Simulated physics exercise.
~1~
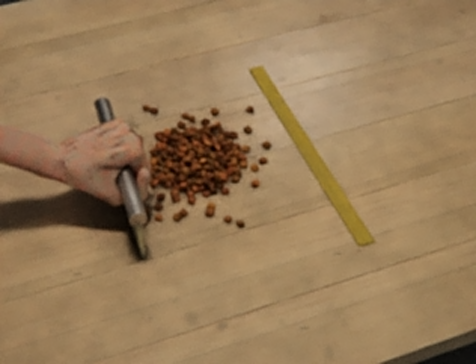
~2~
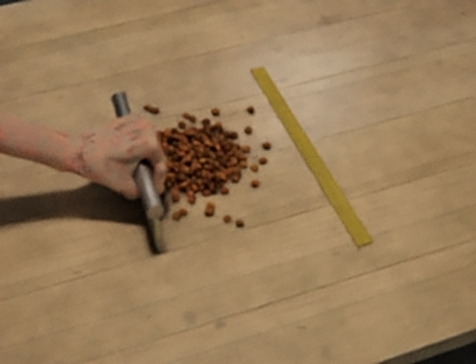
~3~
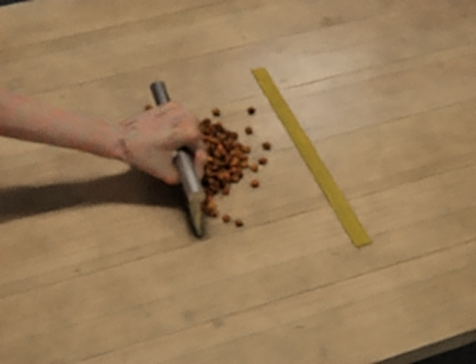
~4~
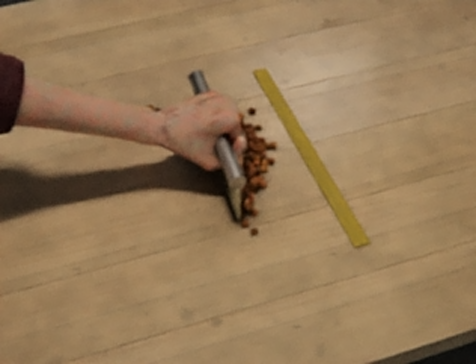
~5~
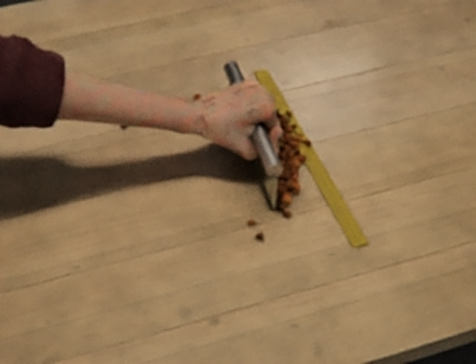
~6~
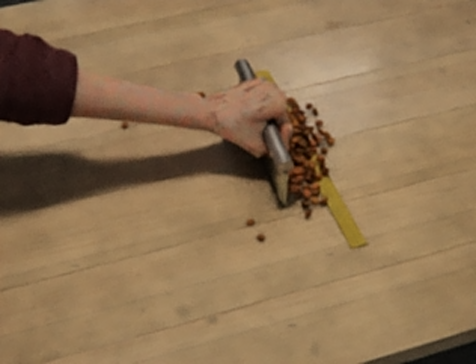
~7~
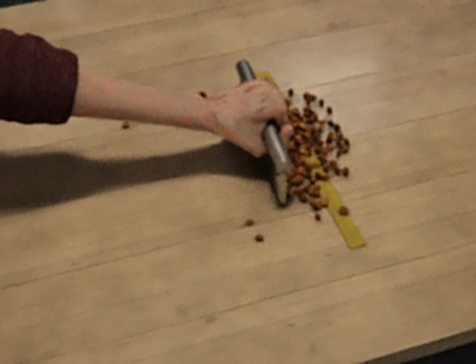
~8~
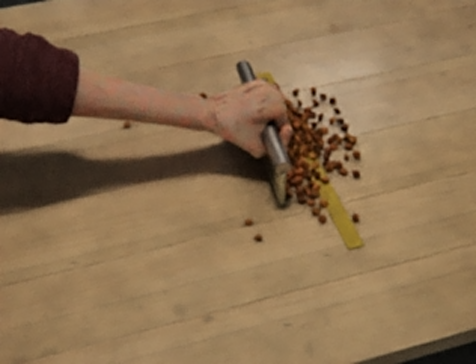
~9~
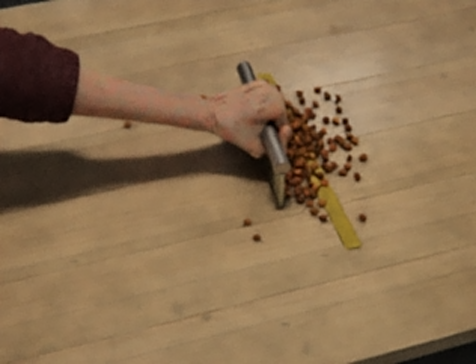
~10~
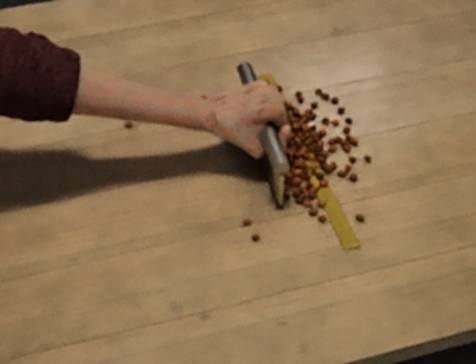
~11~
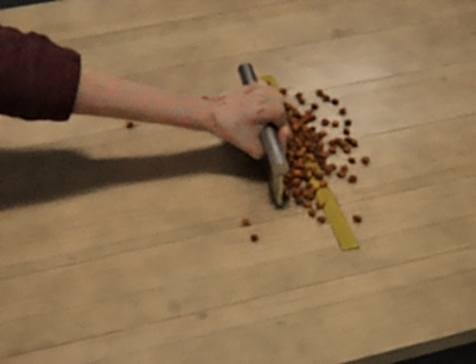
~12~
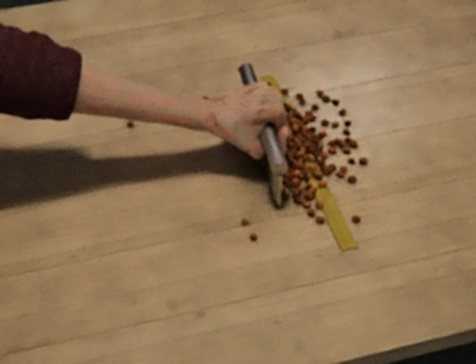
A pale wooden tabletop is seen from above at an angle, with the view drifting very slightly. A heap of small reddish-brown kibble pieces lies left of centre, between a hand gripping a grey metal scraper on the left and a flat yellow strip slanting across the table on the right. The hand pushes the scraper rightwards, gathering the pieces into a narrow band and leaving a few behind. It stops near the strip, and pieces spill over it and scatter beyond. They settle on and past the strip, partly covering it, while the hand holds the scraper still.
